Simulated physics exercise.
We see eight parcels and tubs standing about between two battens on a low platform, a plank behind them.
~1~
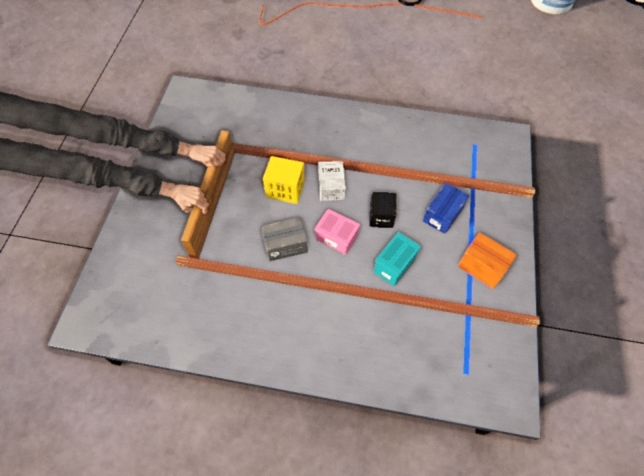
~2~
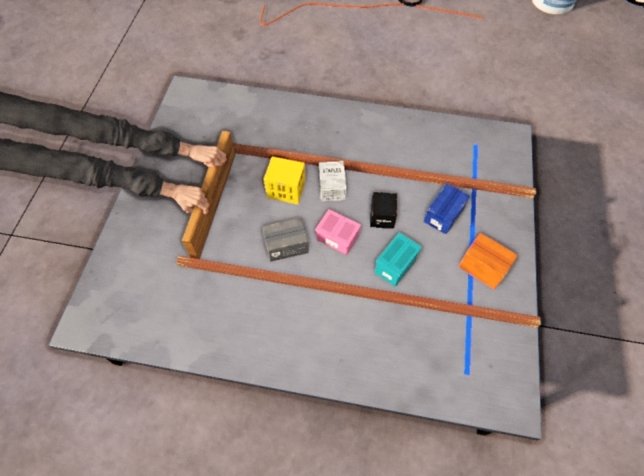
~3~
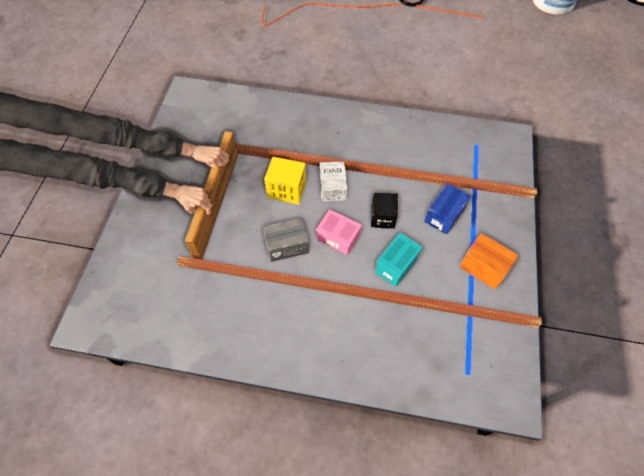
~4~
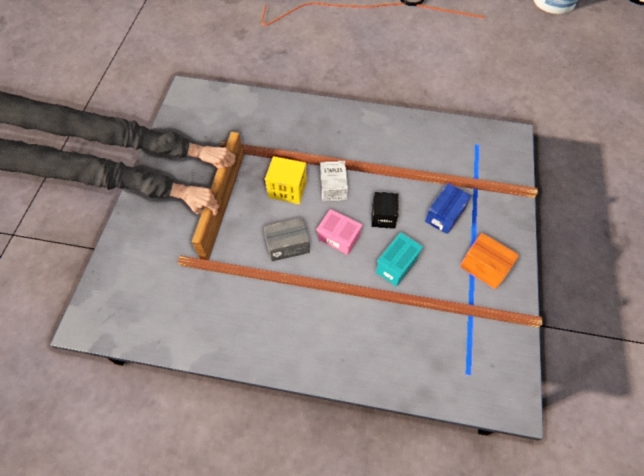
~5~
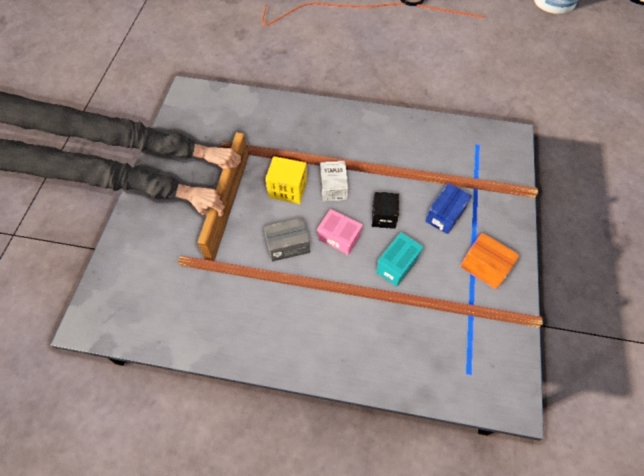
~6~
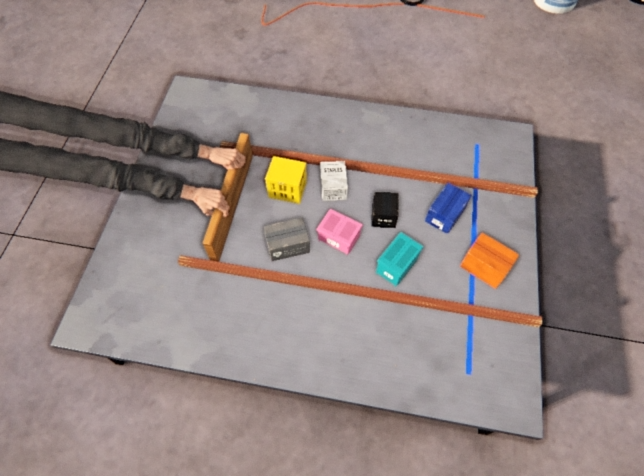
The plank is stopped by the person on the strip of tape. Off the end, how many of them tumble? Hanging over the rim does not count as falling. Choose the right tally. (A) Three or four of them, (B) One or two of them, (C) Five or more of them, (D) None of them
Option B: One or two of them.
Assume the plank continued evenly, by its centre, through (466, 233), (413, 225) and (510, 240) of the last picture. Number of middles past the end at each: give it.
The numbers past the end are 2, 0 and 5.
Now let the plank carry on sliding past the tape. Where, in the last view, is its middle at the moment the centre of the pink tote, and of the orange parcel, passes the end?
When the pink tote crosses, the middle is near (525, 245); when the orange parcel crosses, near (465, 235).
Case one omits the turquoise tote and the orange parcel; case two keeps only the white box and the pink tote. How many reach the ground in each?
Taking the two tries in turn, it comes to 1 and 1.
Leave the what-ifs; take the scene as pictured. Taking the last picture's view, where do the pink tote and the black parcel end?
Look around (490, 252) for the first and around (525, 235) for the second.
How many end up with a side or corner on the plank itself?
In total, 3.
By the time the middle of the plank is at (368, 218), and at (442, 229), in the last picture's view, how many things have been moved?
I make it 7 at the first spot and 8 at the other.
Soon after, none off yet; orange parcel at rest near (489, 261); blue parcel at rest near (448, 208); turquoise tote at rest near (399, 260).
Then, none off yet; orange parcel at rest near (489, 261); blue parcel moved a little near (470, 211); turquoise tote moved about its own width near (442, 263).
By the end, the number that fall off is one or two; fallen, blue parcel and orange parcel.
